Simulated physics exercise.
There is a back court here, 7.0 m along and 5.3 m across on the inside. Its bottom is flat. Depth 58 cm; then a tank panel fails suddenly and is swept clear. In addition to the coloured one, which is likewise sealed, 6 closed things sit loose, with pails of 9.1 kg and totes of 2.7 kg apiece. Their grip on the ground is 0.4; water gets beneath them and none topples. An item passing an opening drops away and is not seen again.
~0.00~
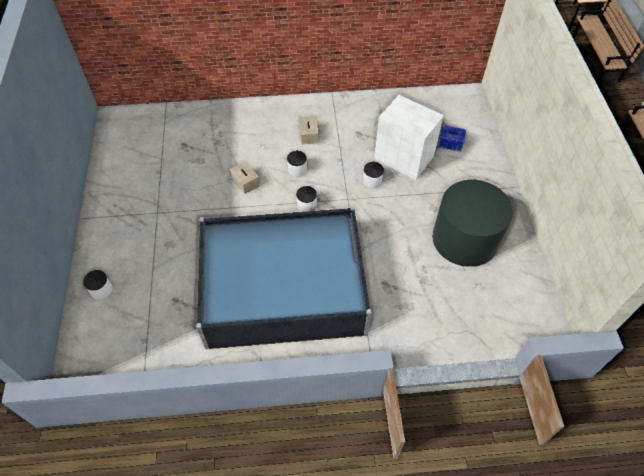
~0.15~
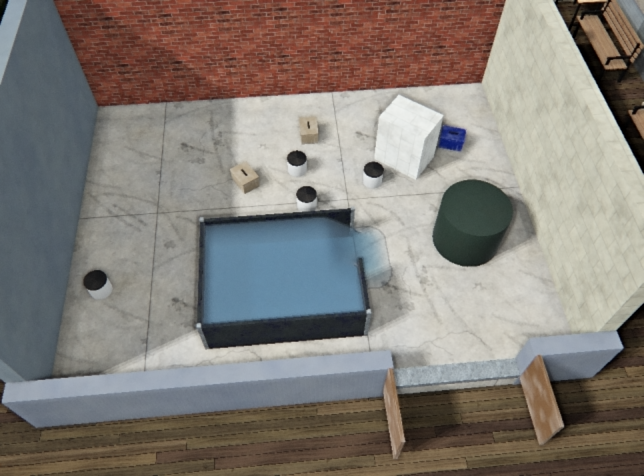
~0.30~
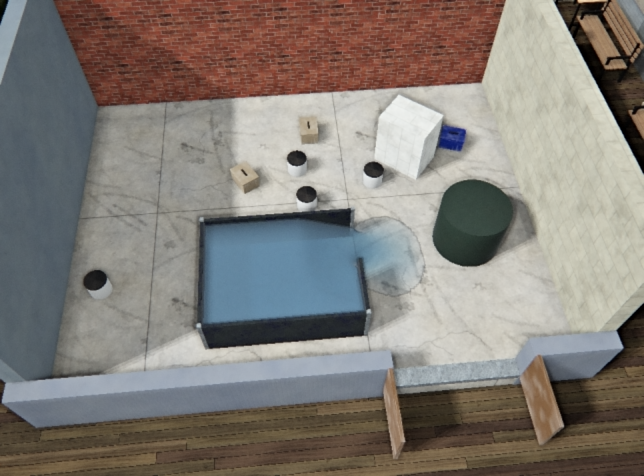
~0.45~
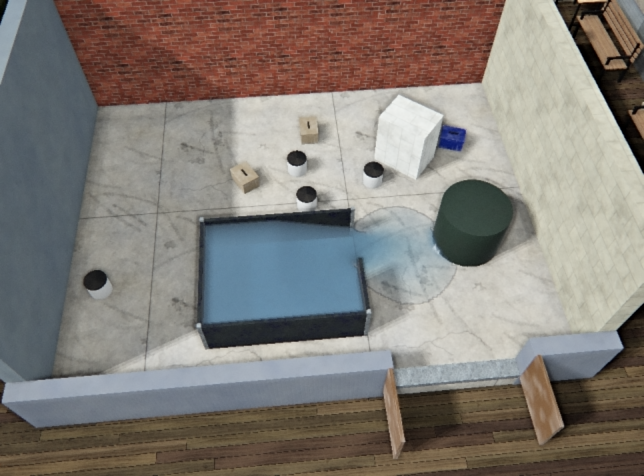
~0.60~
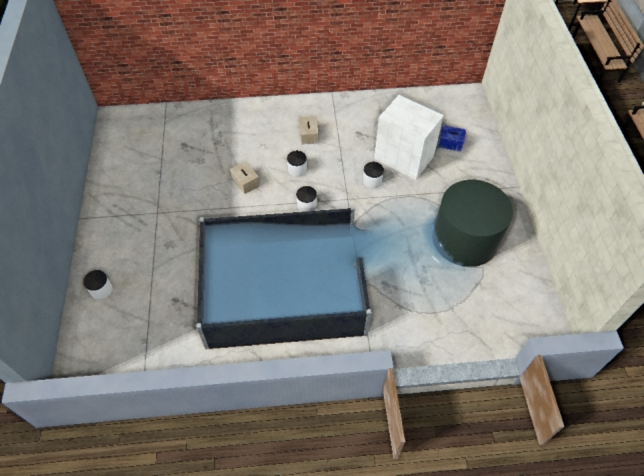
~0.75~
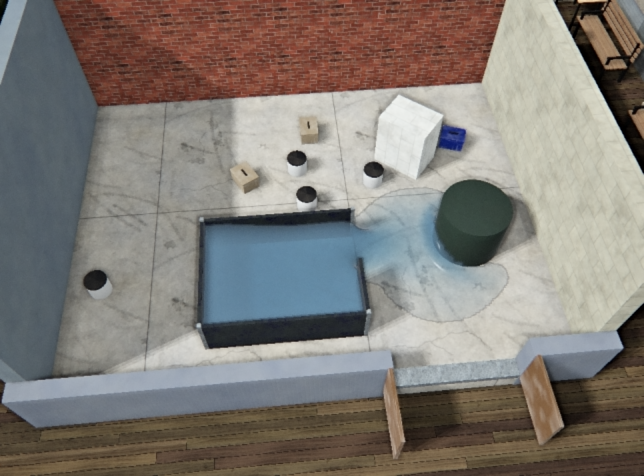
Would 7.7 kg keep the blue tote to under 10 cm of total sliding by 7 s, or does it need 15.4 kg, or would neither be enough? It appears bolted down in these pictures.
Neither is enough.
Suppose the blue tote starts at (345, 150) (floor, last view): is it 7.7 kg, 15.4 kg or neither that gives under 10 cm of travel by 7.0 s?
Looks like the outcome is this: The lighter one does it.
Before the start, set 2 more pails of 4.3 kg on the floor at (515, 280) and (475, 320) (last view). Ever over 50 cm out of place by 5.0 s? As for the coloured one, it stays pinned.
Result, in order - above threshold; above threshold.
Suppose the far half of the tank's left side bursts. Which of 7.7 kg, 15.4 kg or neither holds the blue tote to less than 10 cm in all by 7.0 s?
Under that change, the lighter pick does it.
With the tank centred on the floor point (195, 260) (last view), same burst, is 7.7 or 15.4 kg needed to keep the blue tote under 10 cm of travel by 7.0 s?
Then, put simply, the heavier one is needed.
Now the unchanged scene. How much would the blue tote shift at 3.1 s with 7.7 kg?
Roughly 100 cm.
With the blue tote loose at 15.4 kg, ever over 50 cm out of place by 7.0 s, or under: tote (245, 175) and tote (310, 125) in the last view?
Taking them as asked: Not beyond and beyond.
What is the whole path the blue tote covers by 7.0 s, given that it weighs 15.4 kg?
The distance adds up to about 100 cm.
After 1.4 s the blue tote would be 4 cm from its start with 7.7 kg and 2 cm from its start with 15.4 kg; 3 cm of water round it then.
After 3.1 s the blue tote would be 94 cm from its start with 7.7 kg and 47 cm from its start with 15.4 kg; 4 cm of water round it then.
After 4.9 s the blue tote would be 100 cm from its start with 7.7 kg and 53 cm from its start with 15.4 kg; 7 cm of water round it then.
After 7.0 s the blue tote would be 106 cm from its start with 7.7 kg and 88 cm from its start with 15.4 kg; 9 cm of water round it then.
